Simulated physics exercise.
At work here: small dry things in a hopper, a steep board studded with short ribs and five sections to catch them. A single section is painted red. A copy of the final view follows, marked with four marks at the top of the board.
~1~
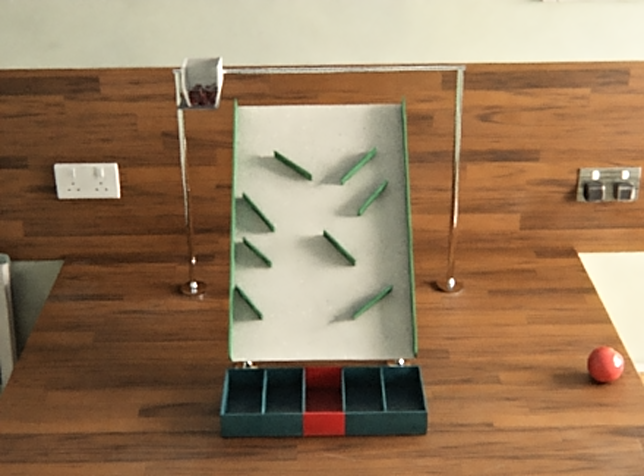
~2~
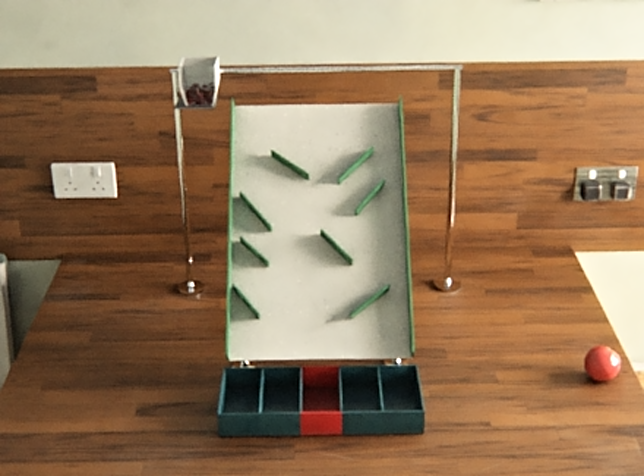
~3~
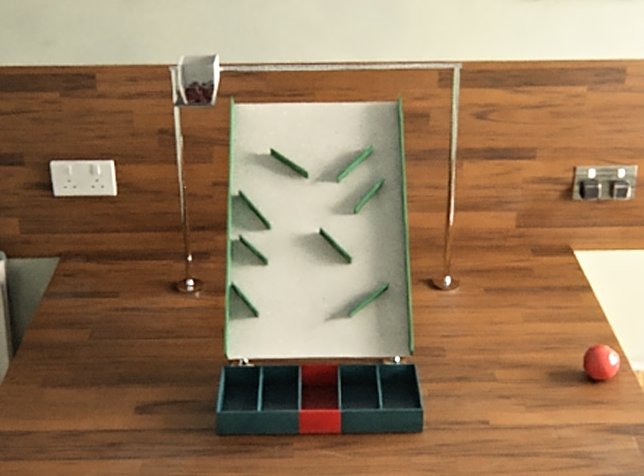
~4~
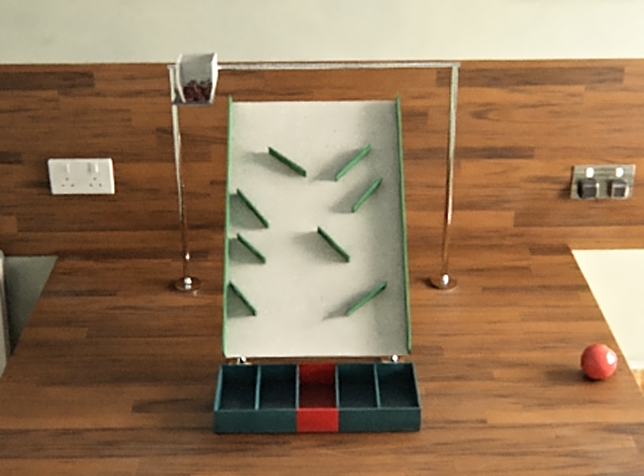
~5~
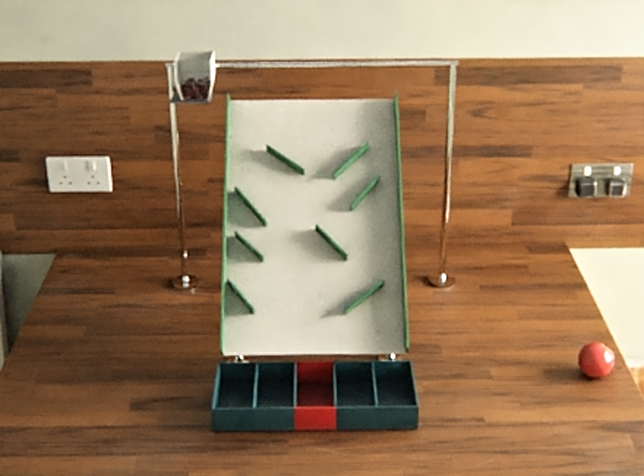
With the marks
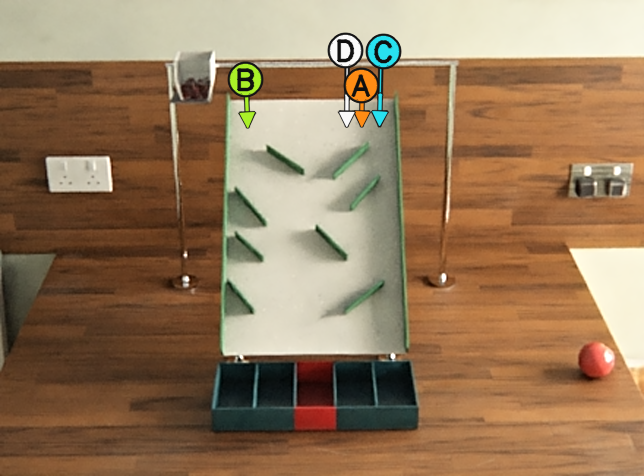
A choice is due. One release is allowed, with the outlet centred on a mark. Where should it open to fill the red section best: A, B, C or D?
The best mark is B.
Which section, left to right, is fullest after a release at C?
The fifth.
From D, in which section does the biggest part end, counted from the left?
The second from the left.
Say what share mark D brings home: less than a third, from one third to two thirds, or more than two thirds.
Mark D gives less than a third.
On the marked copy, mark A meets the board at (361, 121); mark B meets the board at (247, 121); mark C meets the board at (379, 120); mark D meets the board at (346, 121).
With A, about a quarter in the red section, about two thirds in other sections, a small part held on the board.
With B, about two thirds in the red section, about a quarter in other sections, a small part held on the board.
With C, a small part in the red section, most in other sections, a small part held on the board, a stray few outside the box.
With D, about a quarter in the red section, about two thirds in other sections, a small part held on the board.
